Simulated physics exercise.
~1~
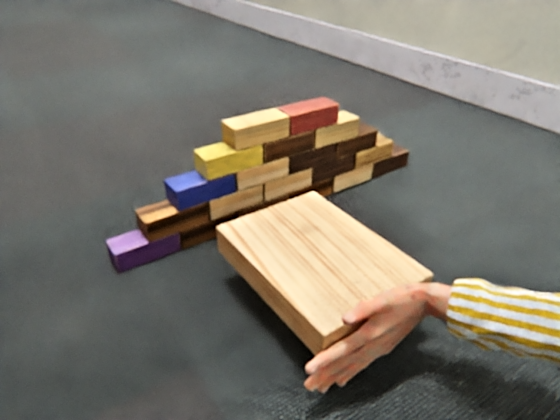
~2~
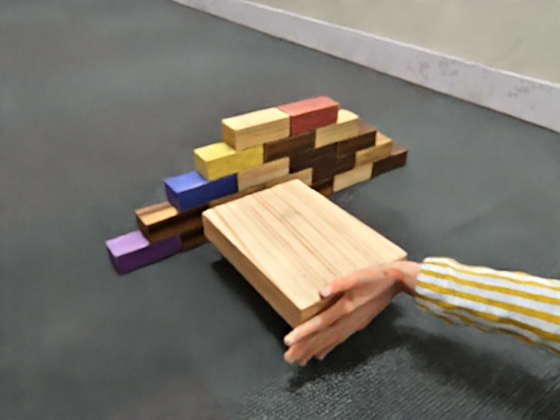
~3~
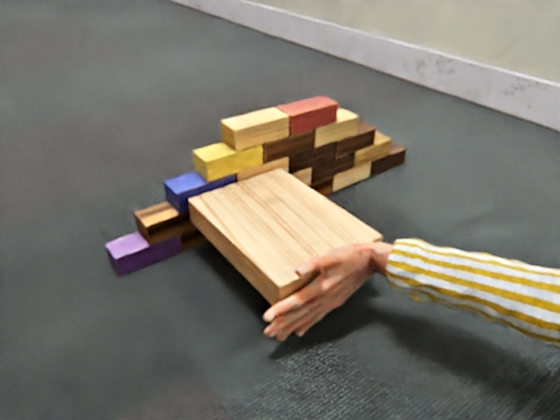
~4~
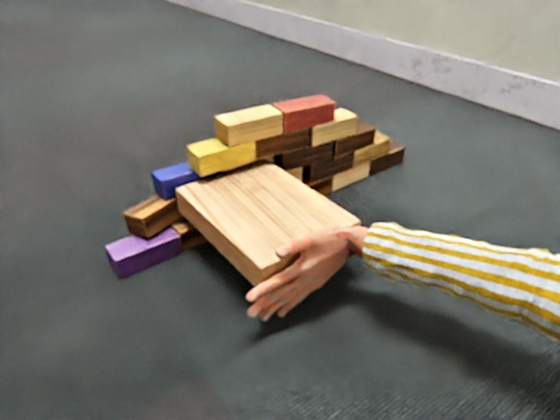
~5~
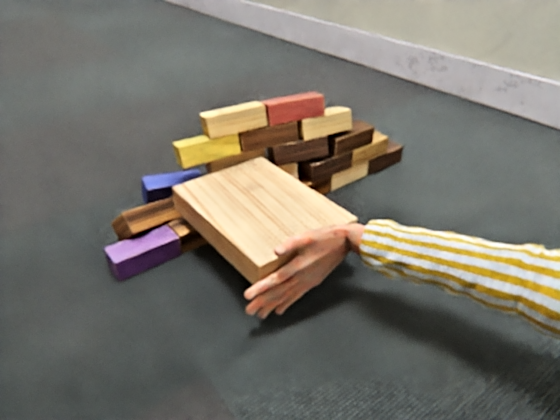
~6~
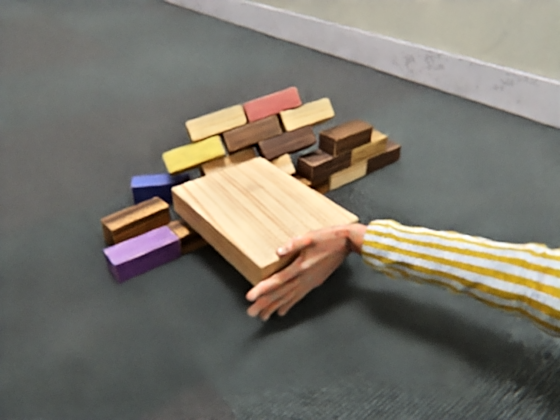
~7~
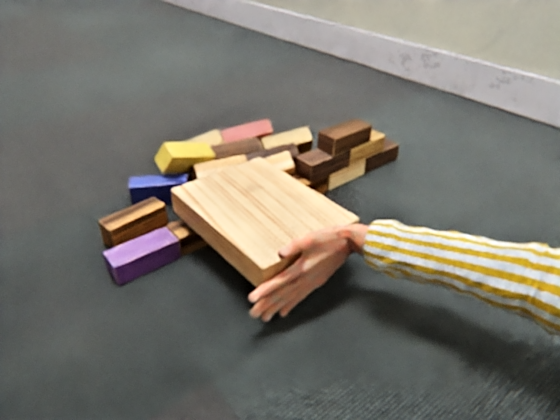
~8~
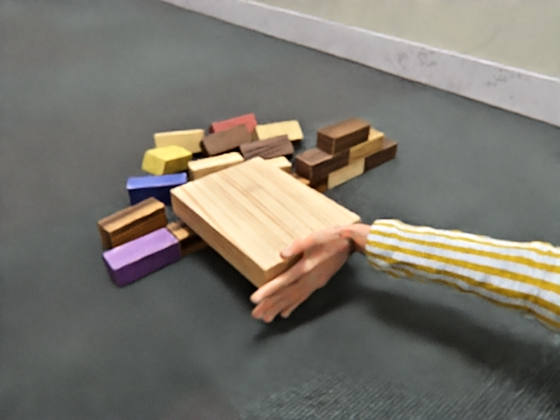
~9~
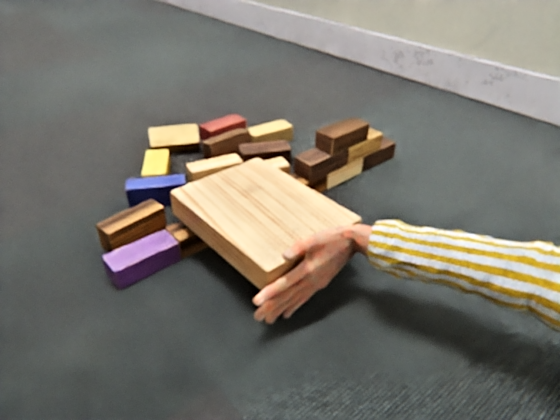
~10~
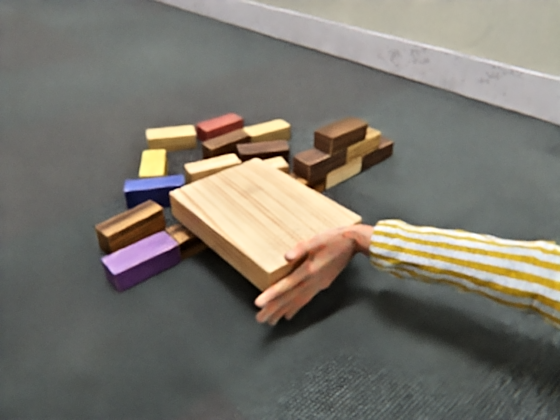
A hand pushes a wooden board into a stepped block wall, toppling many blocks backward.
